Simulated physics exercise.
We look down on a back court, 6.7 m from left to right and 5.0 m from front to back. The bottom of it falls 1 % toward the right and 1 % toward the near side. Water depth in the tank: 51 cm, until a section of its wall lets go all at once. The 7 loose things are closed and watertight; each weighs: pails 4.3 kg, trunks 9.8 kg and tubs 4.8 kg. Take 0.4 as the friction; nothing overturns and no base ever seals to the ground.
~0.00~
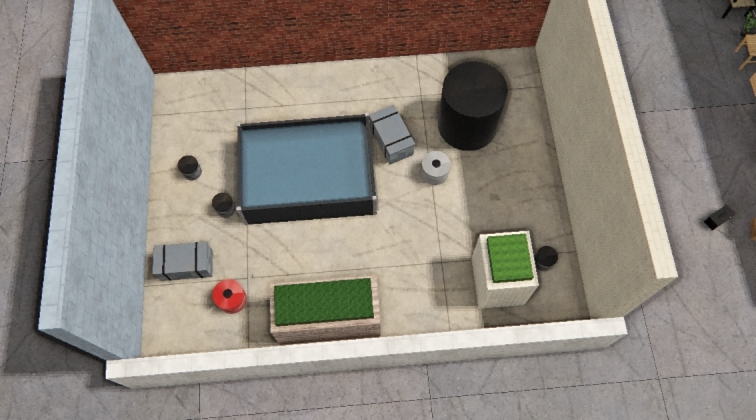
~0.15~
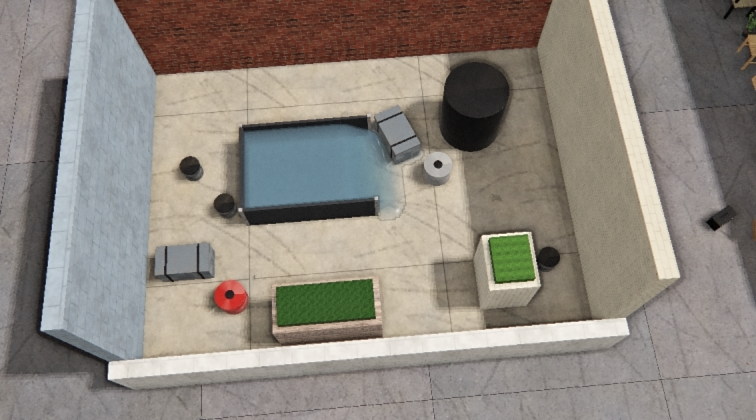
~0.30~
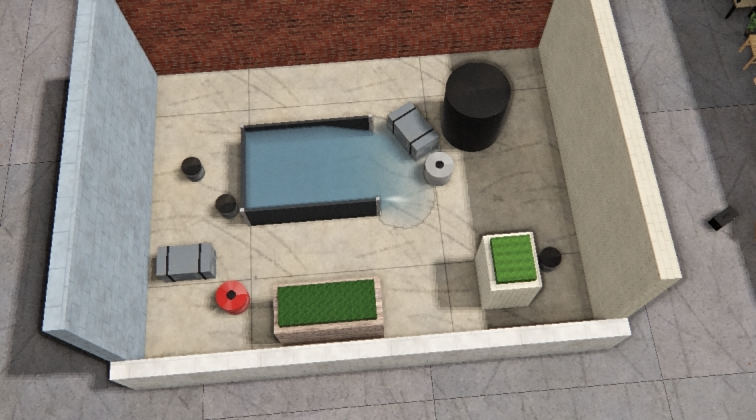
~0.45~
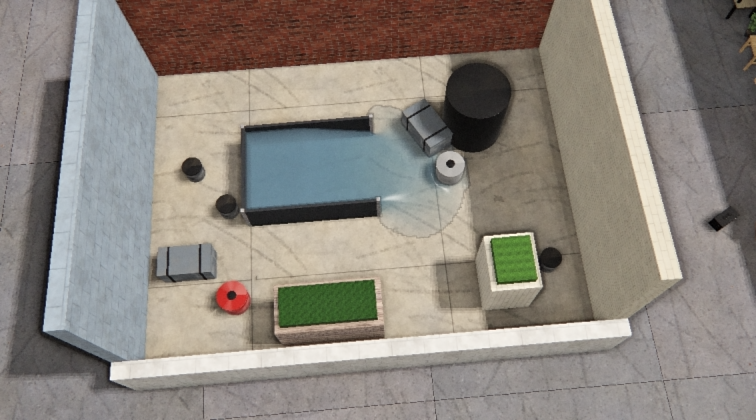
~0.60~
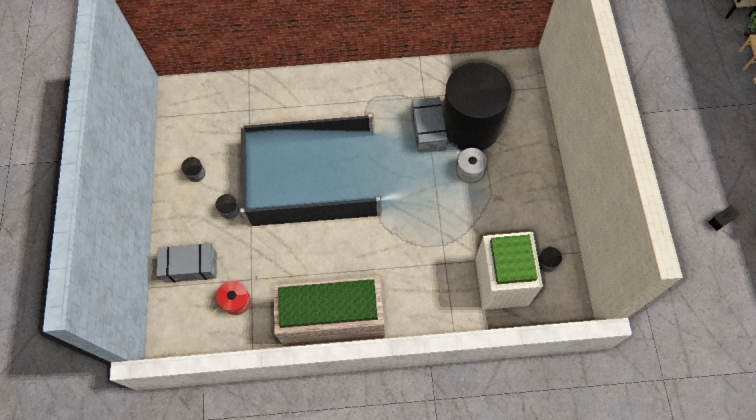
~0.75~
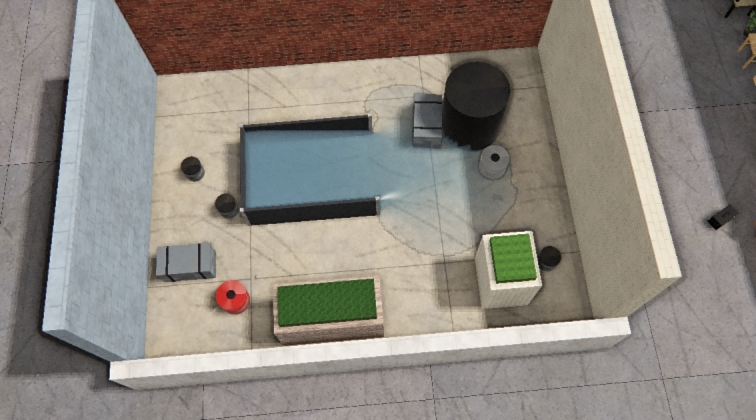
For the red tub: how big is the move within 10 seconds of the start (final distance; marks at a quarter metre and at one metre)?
It remains in place.
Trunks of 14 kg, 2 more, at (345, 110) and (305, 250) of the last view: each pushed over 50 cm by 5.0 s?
In turn: Short of it, under.
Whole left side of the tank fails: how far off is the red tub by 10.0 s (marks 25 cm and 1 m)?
Well, the red tub is flushed away.
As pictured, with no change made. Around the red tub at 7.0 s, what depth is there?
Somewhere close to 1 cm.
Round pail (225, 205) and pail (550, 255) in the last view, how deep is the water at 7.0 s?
I'd put it at 0 cm and 8 cm respectively.
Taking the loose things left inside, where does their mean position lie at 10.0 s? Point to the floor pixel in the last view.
Mean position approx. (268, 196).
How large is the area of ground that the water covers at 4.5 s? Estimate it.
Some 21 m2 of it.
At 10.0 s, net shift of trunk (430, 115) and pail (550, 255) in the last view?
Lab note - net shifts in order: 300 cm; 200 cm.
After 2.0 s the red tub is near (231, 295), 0.0 m from its start, aground; 2 afloat.
After 4.5 s the red tub is near (231, 295), 0.0 m from its start, aground; 2 afloat.
After 7.0 s the red tub is near (231, 295), 0.0 m from its start, aground; 3 afloat.
After 10.0 s the red tub is near (231, 295), 0.0 m from its start, aground; 2 afloat.
